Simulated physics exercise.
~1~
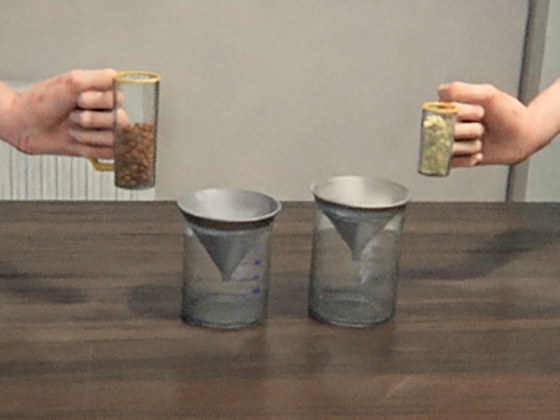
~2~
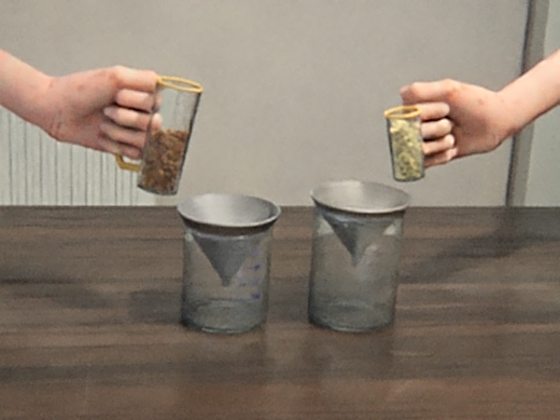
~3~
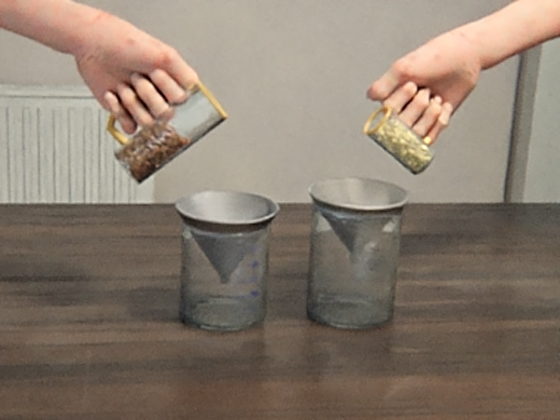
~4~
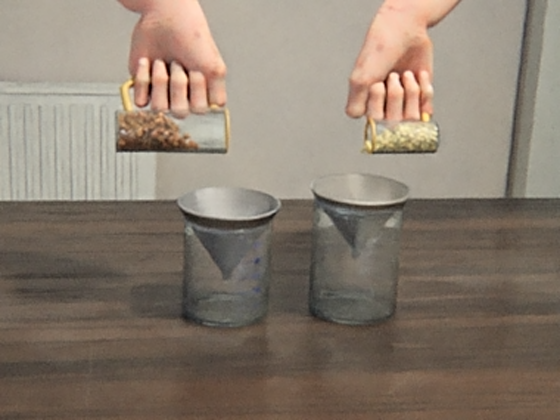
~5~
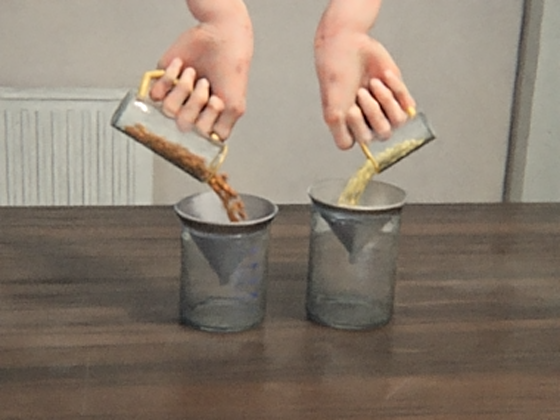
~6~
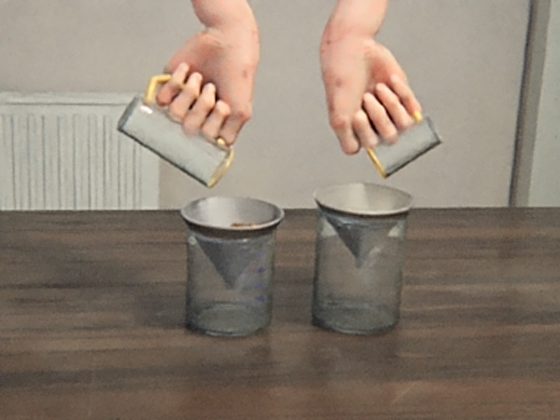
On a dark wooden table against a grey wall, two hands tipped small glass cups, one of brown bits and one of pale yellow bits, into funnels on two clear jars, and everything stayed stuck in the funnels, leaving both jars empty.
